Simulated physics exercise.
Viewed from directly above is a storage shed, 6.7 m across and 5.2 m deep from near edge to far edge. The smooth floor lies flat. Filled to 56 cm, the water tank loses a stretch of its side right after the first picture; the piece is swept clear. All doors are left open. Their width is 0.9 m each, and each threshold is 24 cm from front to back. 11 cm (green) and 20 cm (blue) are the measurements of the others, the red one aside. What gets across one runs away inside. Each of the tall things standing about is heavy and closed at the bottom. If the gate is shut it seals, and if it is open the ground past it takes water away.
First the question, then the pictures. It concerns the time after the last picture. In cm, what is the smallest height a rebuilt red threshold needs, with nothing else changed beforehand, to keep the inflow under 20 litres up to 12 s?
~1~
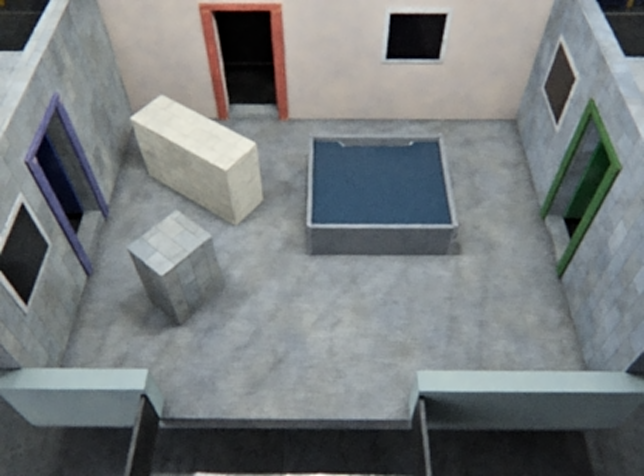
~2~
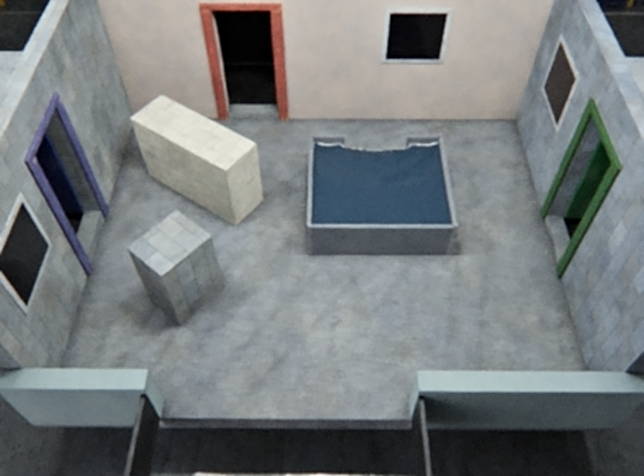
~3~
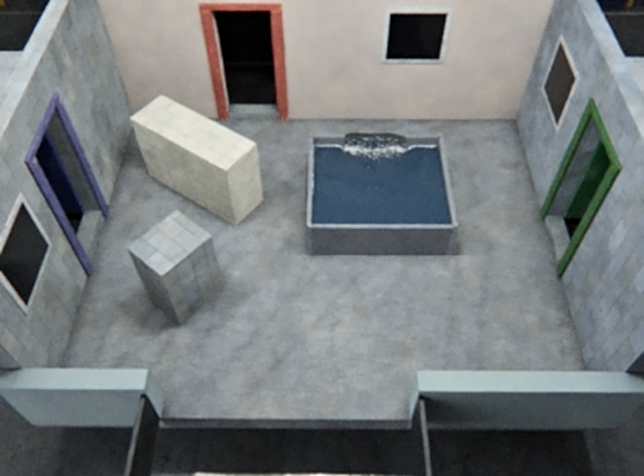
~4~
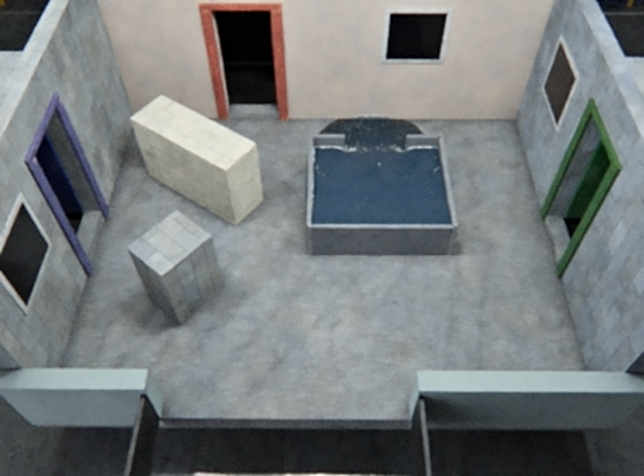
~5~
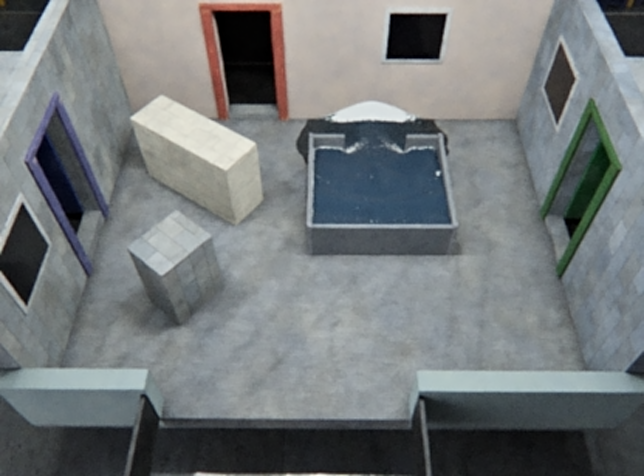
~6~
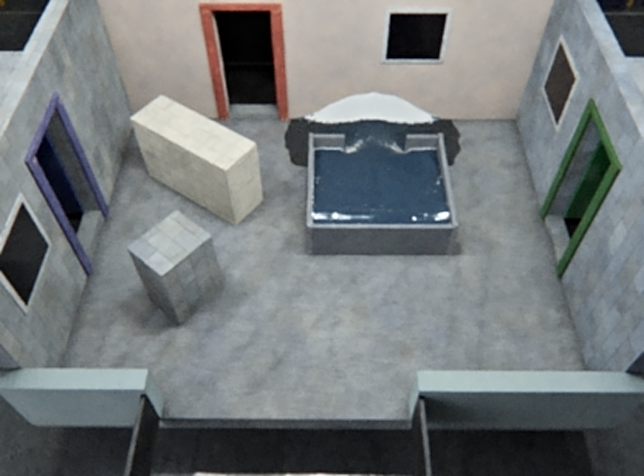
Close to 6.5 cm is just enough.
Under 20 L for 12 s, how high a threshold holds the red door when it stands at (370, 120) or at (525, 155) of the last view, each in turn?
About 35 cm, then about 17 cm.
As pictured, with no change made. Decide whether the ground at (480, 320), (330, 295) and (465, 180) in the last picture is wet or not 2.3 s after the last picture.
So, in order, I'd say stayed dry, then stayed dry, then got wet.
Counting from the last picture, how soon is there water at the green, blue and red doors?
Green 1.6 s, blue 2.4 s, red 0.3 s.
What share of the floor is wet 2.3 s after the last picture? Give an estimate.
35 %.
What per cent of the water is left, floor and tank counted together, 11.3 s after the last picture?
Something near 88 out of a hundred parts.
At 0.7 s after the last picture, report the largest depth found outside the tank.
Roughly 40 cm.
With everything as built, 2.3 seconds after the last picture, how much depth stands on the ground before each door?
Before green it's 6 cm, before blue 1 cm, before red 7 cm.
Then, 0.7 s after the last picture water covers 10 % of the floor, deepest (40 cm) near (371, 124); 8 cm at the red door, 0 litres in over its 11 cm threshold.
Then, 2.3 s after the last picture water covers 35 % of the floor, deepest (26 cm) near (134, 123); 7 cm at the red door, 0 litres in over its 11 cm threshold.
Then, 11.3 s after the last picture water covers 95 % of the floor, deepest (8 cm) near (140, 138); 5 cm at the red door, 0 litres in over its 11 cm threshold.
At the red door as built, the water peaked near 9 cm, 8.1 s after the last picture.
With a threshold of 6 cm, 26 litres would have come in within the 12 s; with 7 cm, 15 litres. So under 20 litres takes about 6.5 cm.
